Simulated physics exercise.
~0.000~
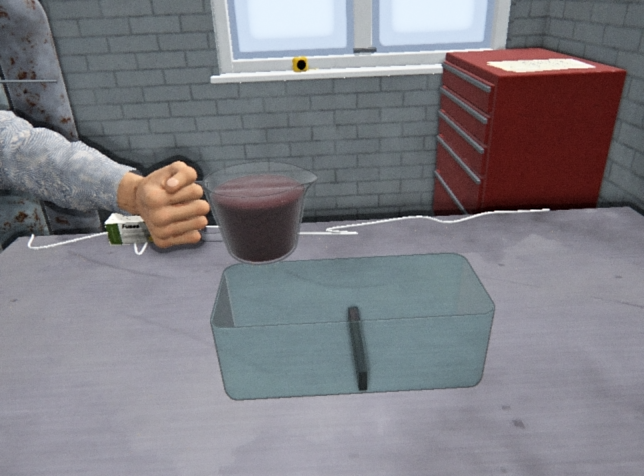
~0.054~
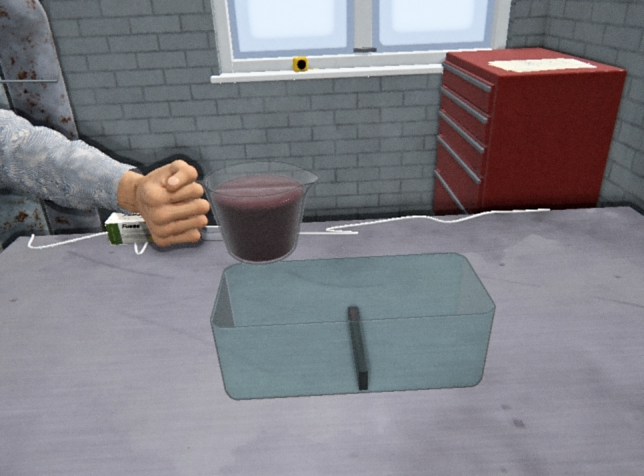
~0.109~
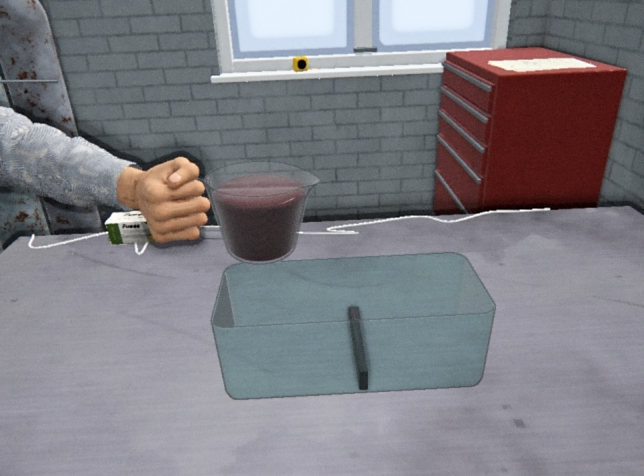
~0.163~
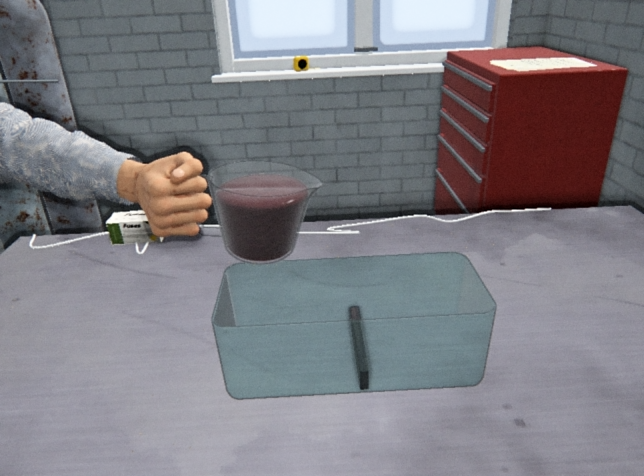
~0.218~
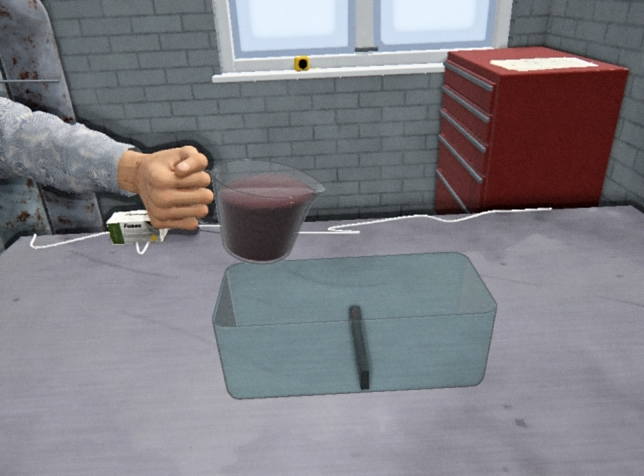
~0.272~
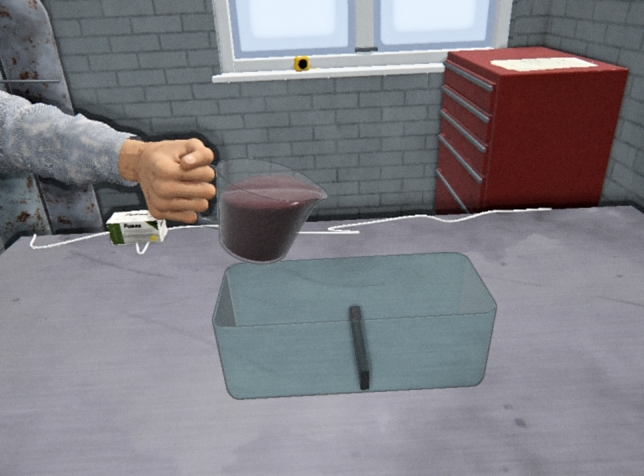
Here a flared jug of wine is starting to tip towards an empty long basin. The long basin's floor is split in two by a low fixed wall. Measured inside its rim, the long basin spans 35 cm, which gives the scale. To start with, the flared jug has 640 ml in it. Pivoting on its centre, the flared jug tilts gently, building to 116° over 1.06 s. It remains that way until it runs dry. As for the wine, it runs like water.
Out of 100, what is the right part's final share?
About 61 out of 100.
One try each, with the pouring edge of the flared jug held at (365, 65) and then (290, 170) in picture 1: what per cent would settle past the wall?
Try 1: 80 %; try 2: 25 %.
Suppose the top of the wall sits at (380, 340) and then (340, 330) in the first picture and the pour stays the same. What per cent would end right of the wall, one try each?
One try each: Around 25 percent and then around 80 percent.
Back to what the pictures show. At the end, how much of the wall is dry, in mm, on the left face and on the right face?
It's around 24 mm on the left side and around 16 mm on the right side.
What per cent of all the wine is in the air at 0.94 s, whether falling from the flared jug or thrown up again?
Some 3 % is up in the air.
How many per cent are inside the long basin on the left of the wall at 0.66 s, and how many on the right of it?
Lab note: Left near 2, right near 26.
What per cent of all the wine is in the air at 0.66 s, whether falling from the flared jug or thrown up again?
Near 24 in a hundred.
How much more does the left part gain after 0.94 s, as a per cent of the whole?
4 %.
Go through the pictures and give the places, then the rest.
In the first picture, it leans 0°; its right rim is at (319, 176); the wine meets the walls at (211, 190) and (306, 186); the long basin's rim runs from (218, 295) to (479, 281); the wall's top is at (358, 338).
In the second picture, it leans 1°; its right rim is at (319, 177); the wine meets the walls at (211, 190) and (306, 186).
In the third picture, it leans 3°; its right rim is at (321, 179); the wine meets the walls at (213, 189) and (307, 186).
In the fourth picture, it leans 7°; its right rim is at (324, 182); the wine meets the walls at (216, 188) and (310, 187).
In the fifth picture, it leans 12°; its right rim is at (327, 188); the wine meets the walls at (219, 189) and (315, 187).
In the sixth picture, it leans 18°; its right rim is at (329, 195); the wine meets the walls at (221, 192) and (323, 190).
By 0.66 s the tilt is 79° and 49 per cent is still to pour, 2 is left of the wall and 26 right of it.
By 0.94 s the tilt is 112° and 3 per cent is still to pour, 35 is left of the wall and 60 right of it.
By 1.24 s the tilt is 116° and 0 per cent is still to pour, 38 is left of the wall and 61 right of it.
By 1.56 s the tilt is 116° and 0 per cent is still to pour, 38 is left of the wall and 61 right of it.
At rest 38 per cent lies left of the wall, 61 right of it and 1 outside.
